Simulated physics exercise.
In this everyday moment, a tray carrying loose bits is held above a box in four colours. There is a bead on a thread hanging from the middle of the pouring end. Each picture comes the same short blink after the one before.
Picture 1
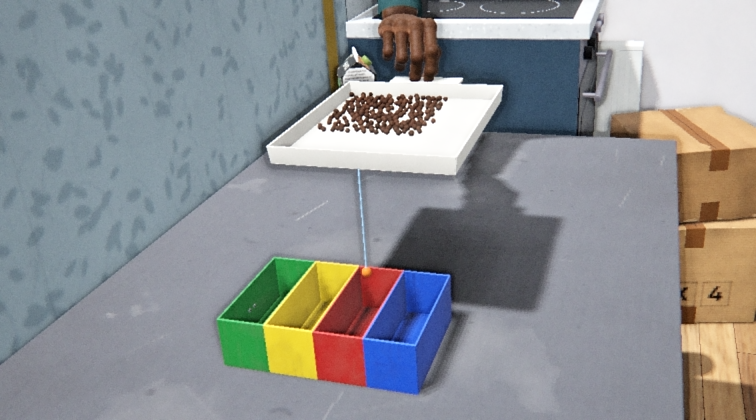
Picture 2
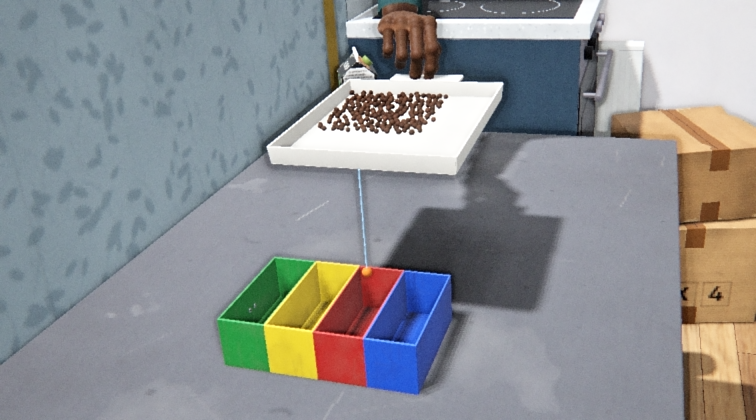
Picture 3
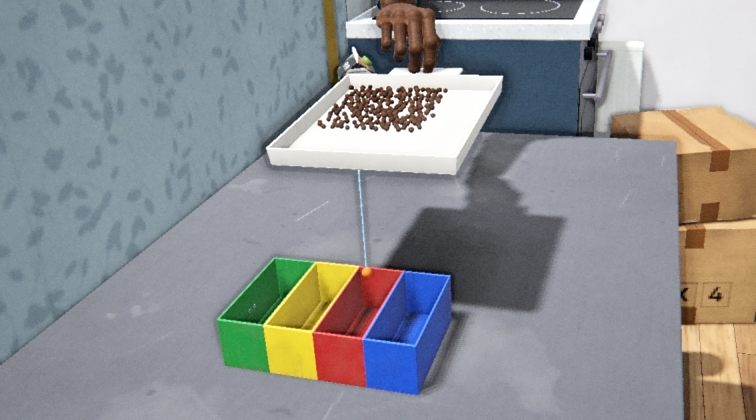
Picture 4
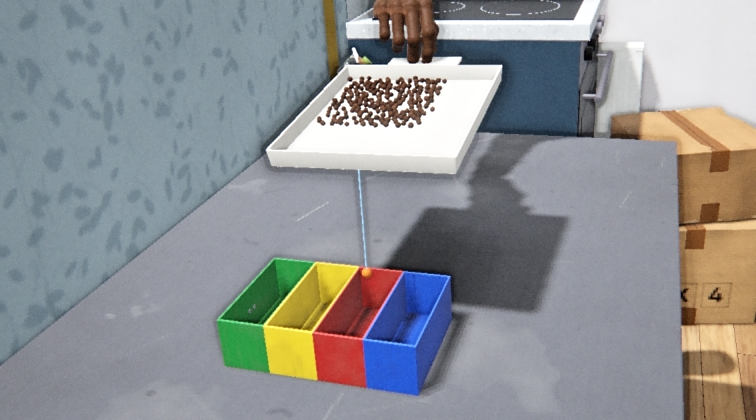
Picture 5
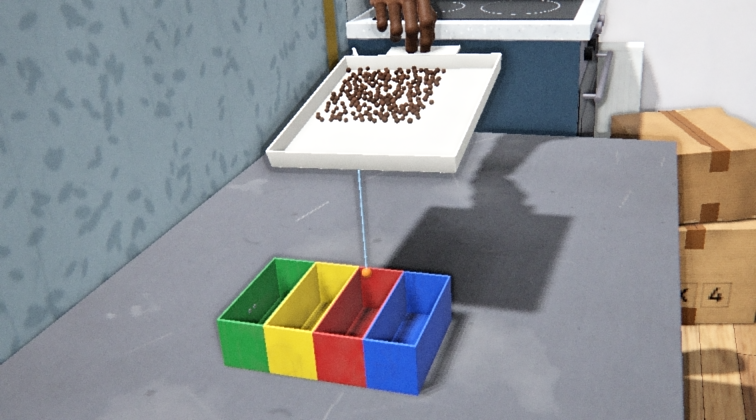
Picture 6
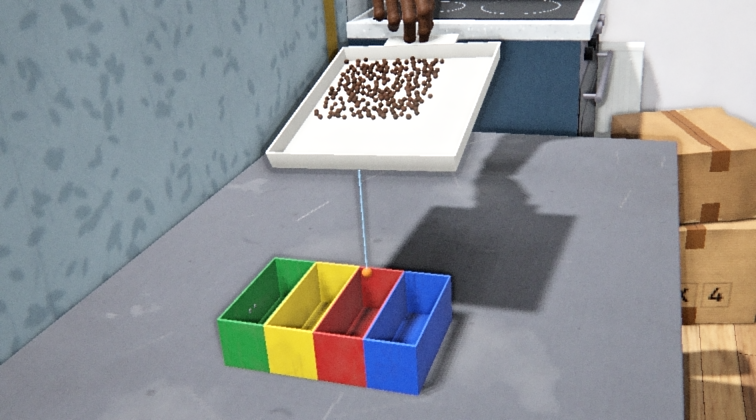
White tray of small brown berries slowly tilting as a hand raises its far edge above a green, yellow, red and blue box.
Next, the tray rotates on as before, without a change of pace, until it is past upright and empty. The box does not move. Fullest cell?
Fullest: Green.
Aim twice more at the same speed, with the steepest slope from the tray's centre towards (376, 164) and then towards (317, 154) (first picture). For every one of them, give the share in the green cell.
You'd see roughly 0 per cent the first time and 70 per cent the second.
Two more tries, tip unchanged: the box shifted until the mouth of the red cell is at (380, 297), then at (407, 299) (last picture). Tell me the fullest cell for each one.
The green one, then the green one.
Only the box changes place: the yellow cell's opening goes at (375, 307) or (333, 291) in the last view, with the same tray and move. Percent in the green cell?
Close to 20 in a hundred, then close to 60 in a hundred.
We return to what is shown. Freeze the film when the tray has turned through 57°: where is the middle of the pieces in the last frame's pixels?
The centre of the load shows up near (306, 154) in the last view.
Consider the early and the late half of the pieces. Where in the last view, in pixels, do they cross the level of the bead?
The leading part at (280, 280), the rest of it at (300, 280).
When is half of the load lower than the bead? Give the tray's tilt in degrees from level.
It has tipped about 105 degrees.
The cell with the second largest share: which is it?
Second place goes to yellow.
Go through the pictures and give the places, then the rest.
In the first frame, corners of the pouring end at (270, 146) and (454, 156), level; middle of the load at (381, 112), allspice berries; bead on its thread at (367, 272); green cell at (243, 341); yellow cell at (290, 347); red cell at (339, 354); blue cell at (391, 362).
In the second frame, corners of the pouring end at (270, 146) and (455, 156), level; middle of the load at (381, 110).
In the third frame, corners of the pouring end at (269, 148) and (454, 156), tipped barely, lowest at the left corner; middle of the load at (380, 106).
In the fourth frame, corners of the pouring end at (269, 149) and (454, 156), tipped a little, lowest at the left corner; middle of the load at (380, 99).
In the fifth frame, corners of the pouring end at (269, 151) and (453, 155), tipped a little, lowest at the left corner; middle of the load at (378, 92).
In the sixth frame, corners of the pouring end at (269, 152) and (453, 155), tipped a little, lowest at the left corner; middle of the load at (377, 86); green cell at (244, 341); yellow cell at (291, 348); red cell at (340, 355); blue cell at (391, 362).
Soon after the last picture, tray tipped steeply; nearly all on the tray; a stray few in the yellow cell; a stray few in the green cell; a stray few falling or outside the box.
A little later, tray tipped right over; most on the tray; a small part in the green cell; a small part in the yellow cell; a stray few in the red cell; a small part falling or outside the box.
Later still, tray tipped past a quarter turn; about half in the green cell; about a third in the yellow cell; a small part in the red cell; a stray few in the blue cell; a stray few falling or outside the box.
At rest, tray tipped past a quarter turn; about half in the green cell; about a third in the yellow cell; a small part in the red cell; a stray few in the blue cell; a stray few outside the box.
